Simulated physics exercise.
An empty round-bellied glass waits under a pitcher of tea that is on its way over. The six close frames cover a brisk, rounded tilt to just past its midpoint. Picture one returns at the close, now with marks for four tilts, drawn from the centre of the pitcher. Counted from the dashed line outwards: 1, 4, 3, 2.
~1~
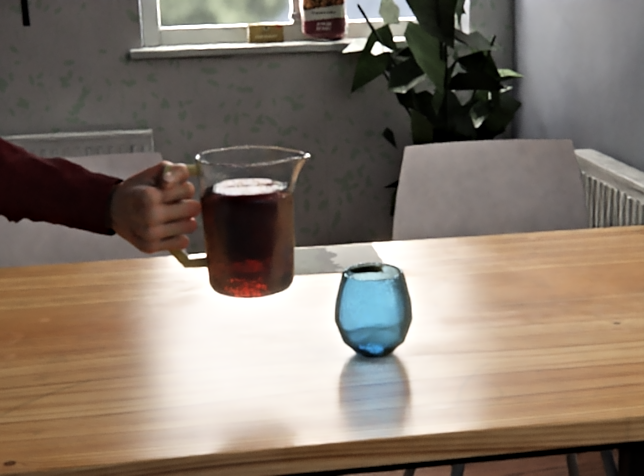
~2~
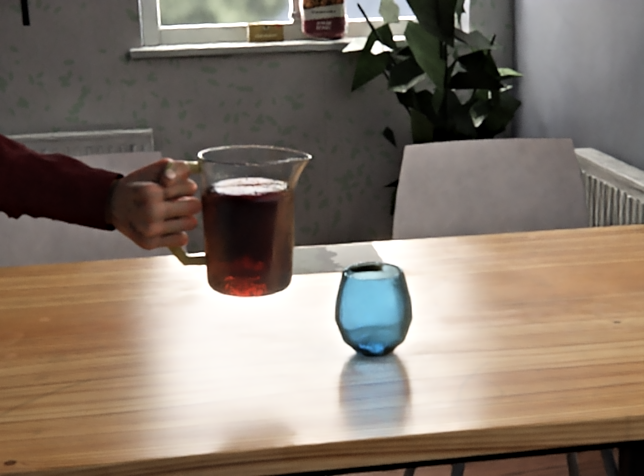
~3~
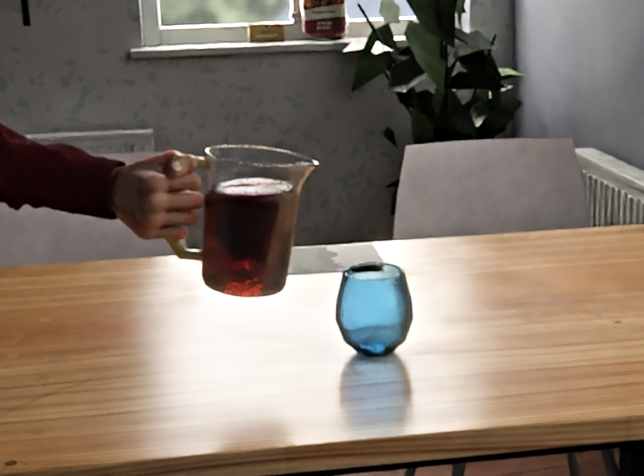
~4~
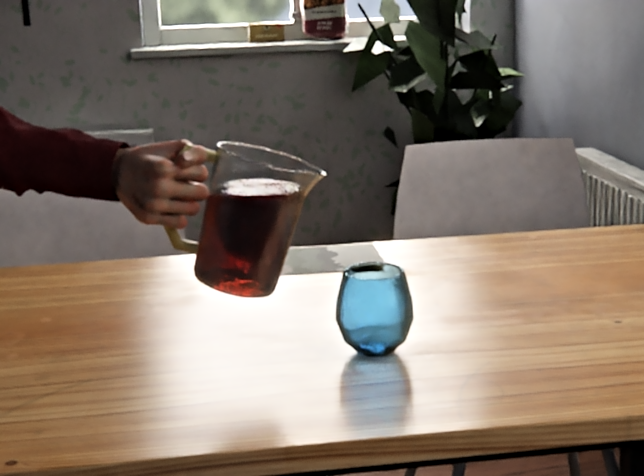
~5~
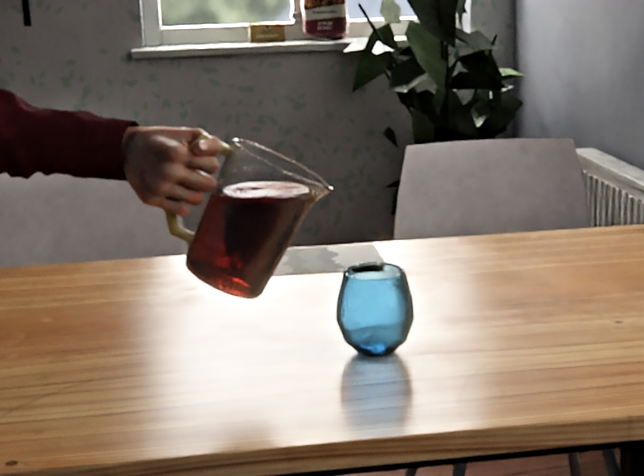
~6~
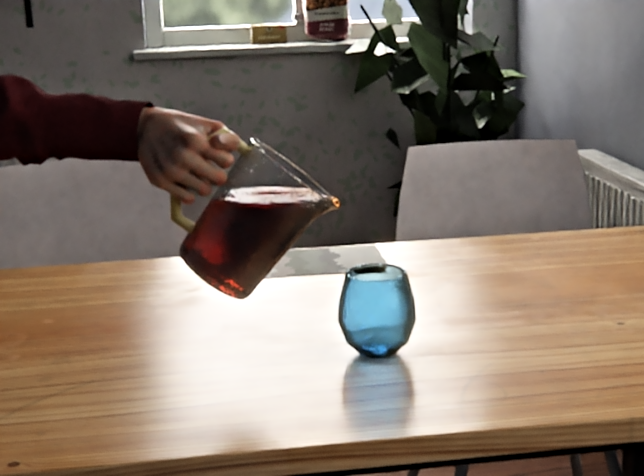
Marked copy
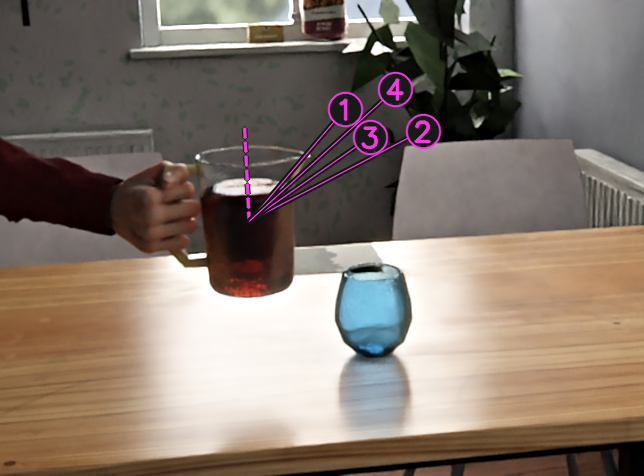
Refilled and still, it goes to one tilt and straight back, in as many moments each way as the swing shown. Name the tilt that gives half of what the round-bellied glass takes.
Tilt 3 does it best.
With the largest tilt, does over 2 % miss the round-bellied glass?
No.
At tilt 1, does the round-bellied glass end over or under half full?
Under half.
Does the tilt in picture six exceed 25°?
Yes, it does.
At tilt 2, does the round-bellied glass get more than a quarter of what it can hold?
Yes, clearly.
On the marked copy, 1 at (333, 122); 2 at (407, 138); 3 at (355, 146); 4 at (382, 100).
If 1 is chosen, the round-bellied glass ends with about 15 % of what it can hold.
If 2 is chosen, the round-bellied glass ends with about 74 % of what it can hold.
If 3 is chosen, the round-bellied glass ends with about 49 % of what it can hold.
If 4 is chosen, the round-bellied glass ends with about 29 % of what it can hold.
